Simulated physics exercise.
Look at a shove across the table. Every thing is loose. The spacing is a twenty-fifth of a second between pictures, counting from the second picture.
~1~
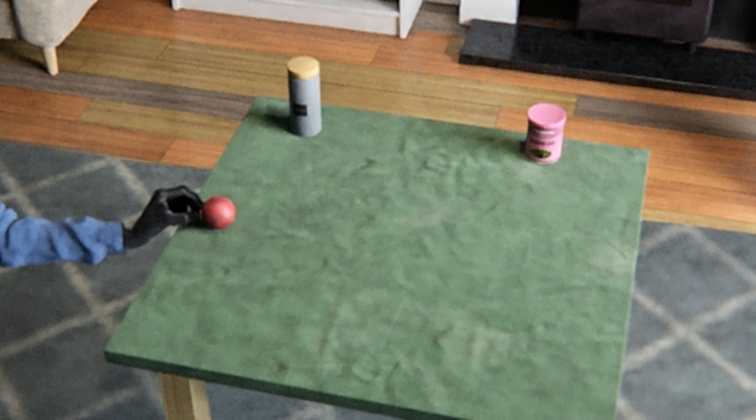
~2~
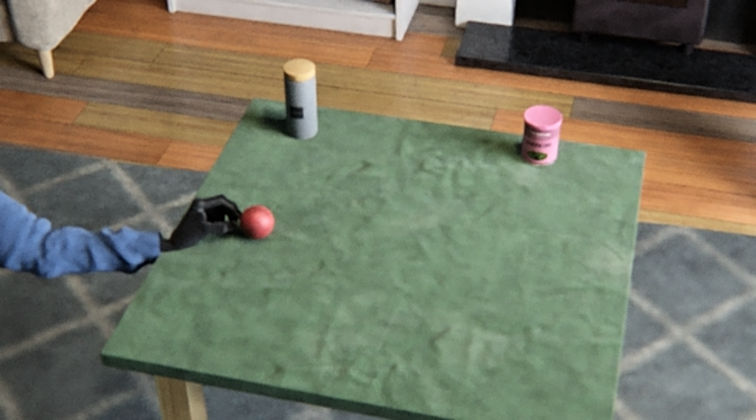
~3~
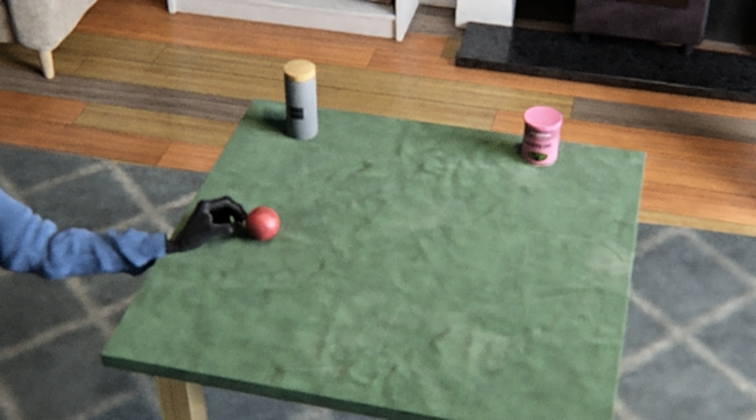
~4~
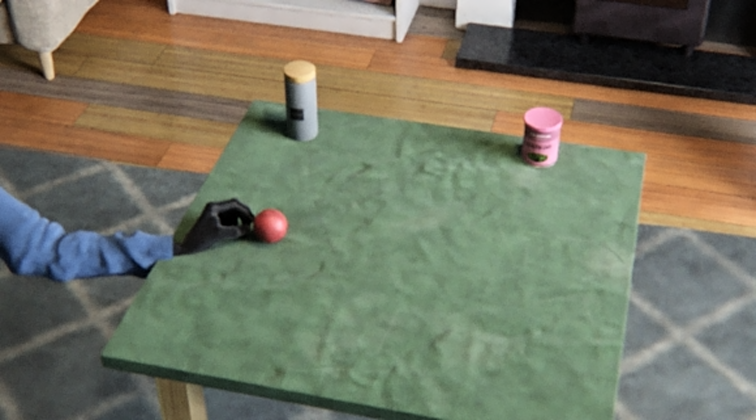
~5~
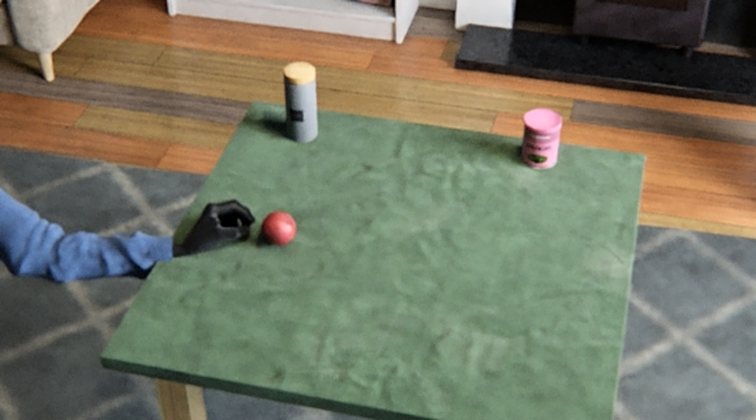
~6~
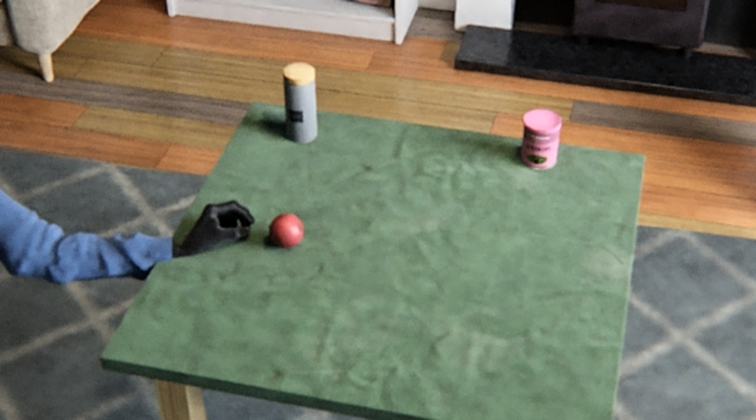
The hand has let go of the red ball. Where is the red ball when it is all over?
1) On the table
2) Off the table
(1) On the table.
Then, 0.20 s past the last view, red ball displaced well along near (323, 236).
Then, 0.50 s past the last view, red ball displaced well along near (364, 243).
Finally, moved from the start, red ball. Final places as the last picture's camera would see them, red ball near (393, 248).
